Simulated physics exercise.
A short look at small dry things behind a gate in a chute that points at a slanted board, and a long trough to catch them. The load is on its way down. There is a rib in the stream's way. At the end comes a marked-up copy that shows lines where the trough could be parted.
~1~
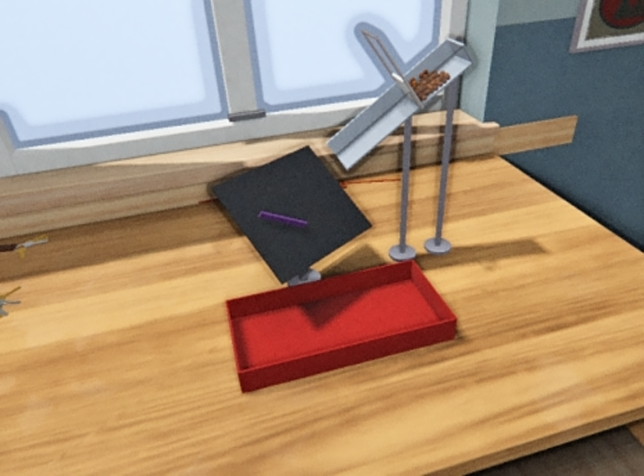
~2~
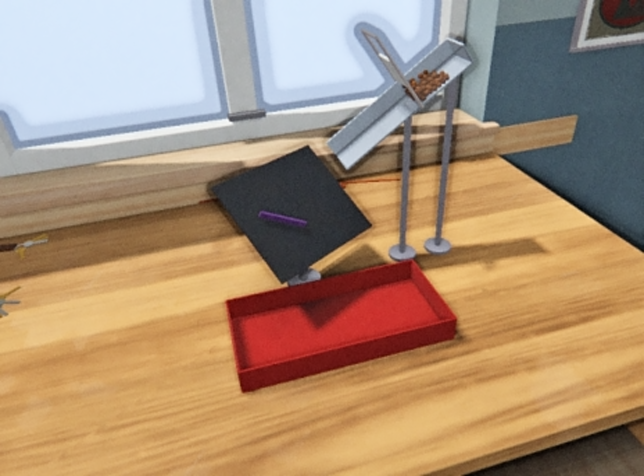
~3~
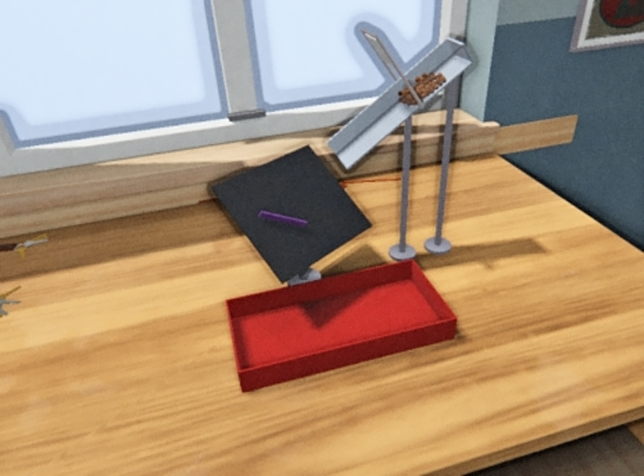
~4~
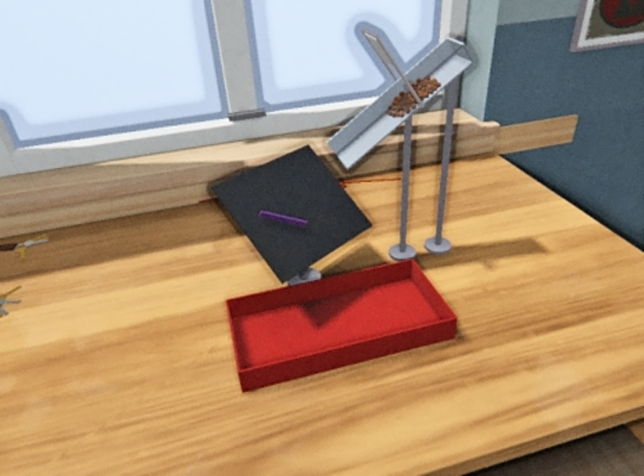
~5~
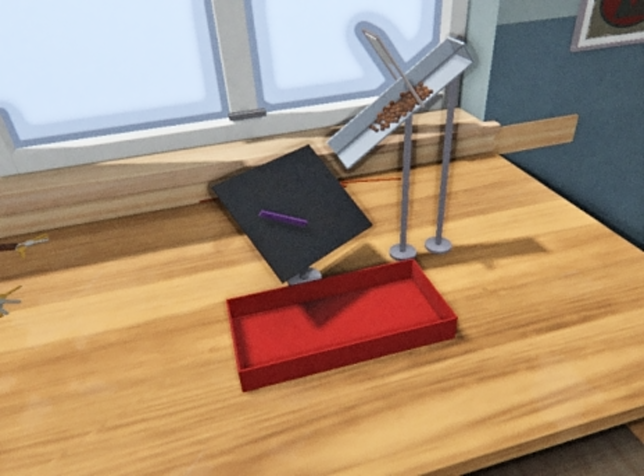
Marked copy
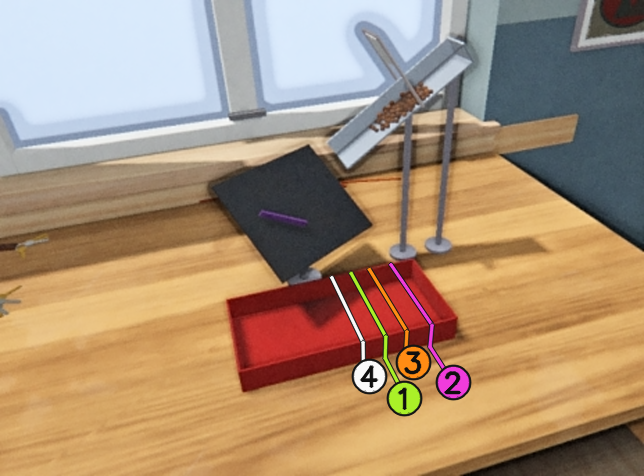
The clip shows small brown balls bunched in a sloping grey chute above a tilted dark board with a purple rib and an empty red trough; the balls slide a short way down the chute to the left, spreading out.
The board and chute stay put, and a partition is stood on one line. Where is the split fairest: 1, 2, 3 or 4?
I would pick line 1.
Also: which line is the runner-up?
That is line 4.
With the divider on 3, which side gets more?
Left.
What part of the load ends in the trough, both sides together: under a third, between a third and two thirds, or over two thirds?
About that: Over two thirds.
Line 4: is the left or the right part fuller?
The right side.
On the marked copy, line 1 crosses the front rim at (385, 335); line 2 crosses the front rim at (431, 324); line 3 crosses the front rim at (406, 330); line 4 crosses the front rim at (362, 341).
With 1, of what is caught, roughly half on the left of the divider, roughly half on the right.
With 2, of what is caught, almost all on the left of the divider, just a few on the right.
With 3, of what is caught, almost all on the left of the divider, about a tenth on the right.
With 4, of what is caught, roughly a quarter on the left of the divider, the larger part on the right.
